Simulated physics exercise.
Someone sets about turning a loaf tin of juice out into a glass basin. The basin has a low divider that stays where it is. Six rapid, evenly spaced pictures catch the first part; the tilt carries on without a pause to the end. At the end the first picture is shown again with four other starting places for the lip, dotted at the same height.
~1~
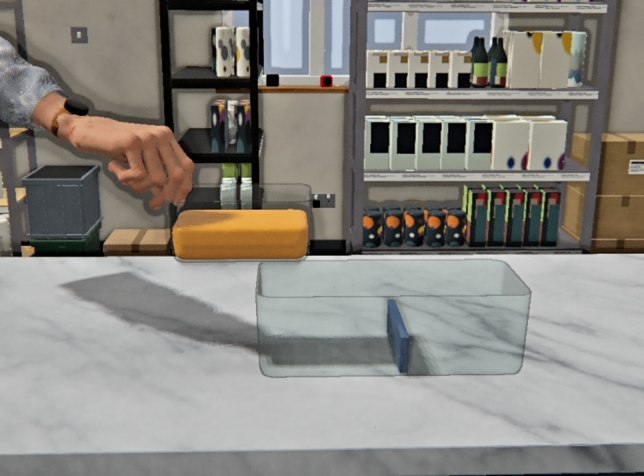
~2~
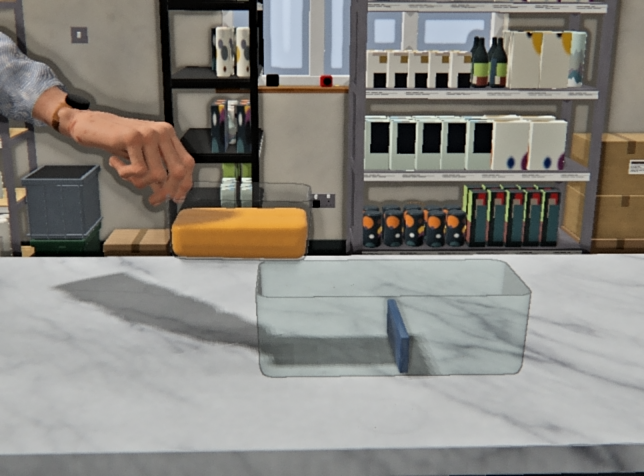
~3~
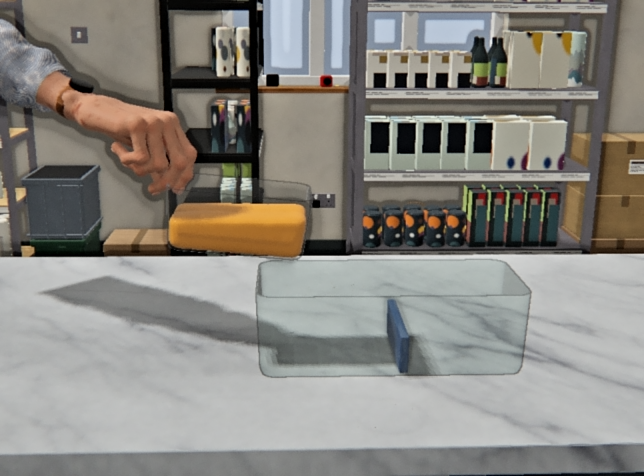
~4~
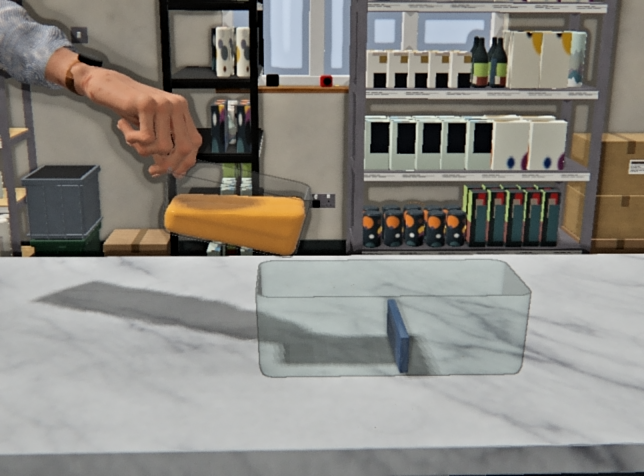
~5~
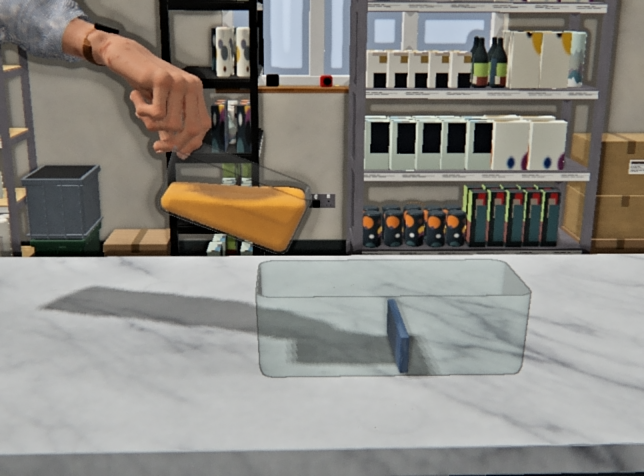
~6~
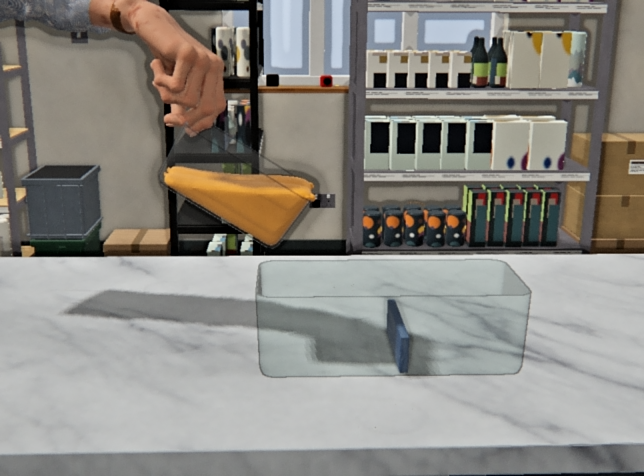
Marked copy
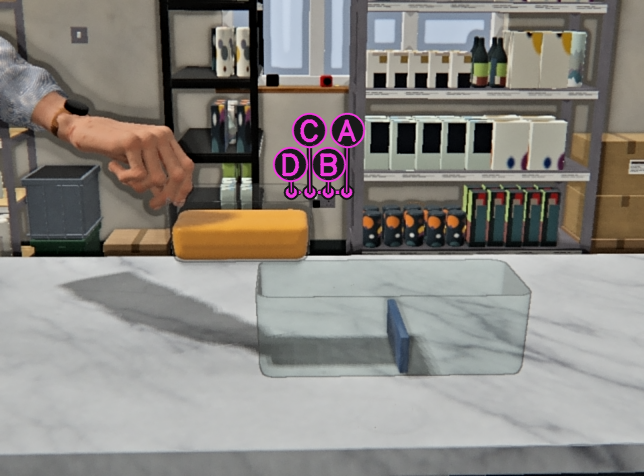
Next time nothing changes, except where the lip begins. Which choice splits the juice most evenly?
Choose B.
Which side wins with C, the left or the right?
More ends on the left.
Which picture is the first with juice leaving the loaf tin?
In picture 6.
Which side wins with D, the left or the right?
The left side.
On the marked copy, A at (346, 192); B at (328, 192); C at (309, 192); D at (291, 192).
Choosing A, about 9 % ends left of the wall and 89 % right of it.
Choosing B, about 43 % ends left of the wall and 56 % right of it.
Choosing C, about 81 % ends left of the wall and 17 % right of it.
Choosing D, about 95 % ends left of the wall and 3 % right of it.
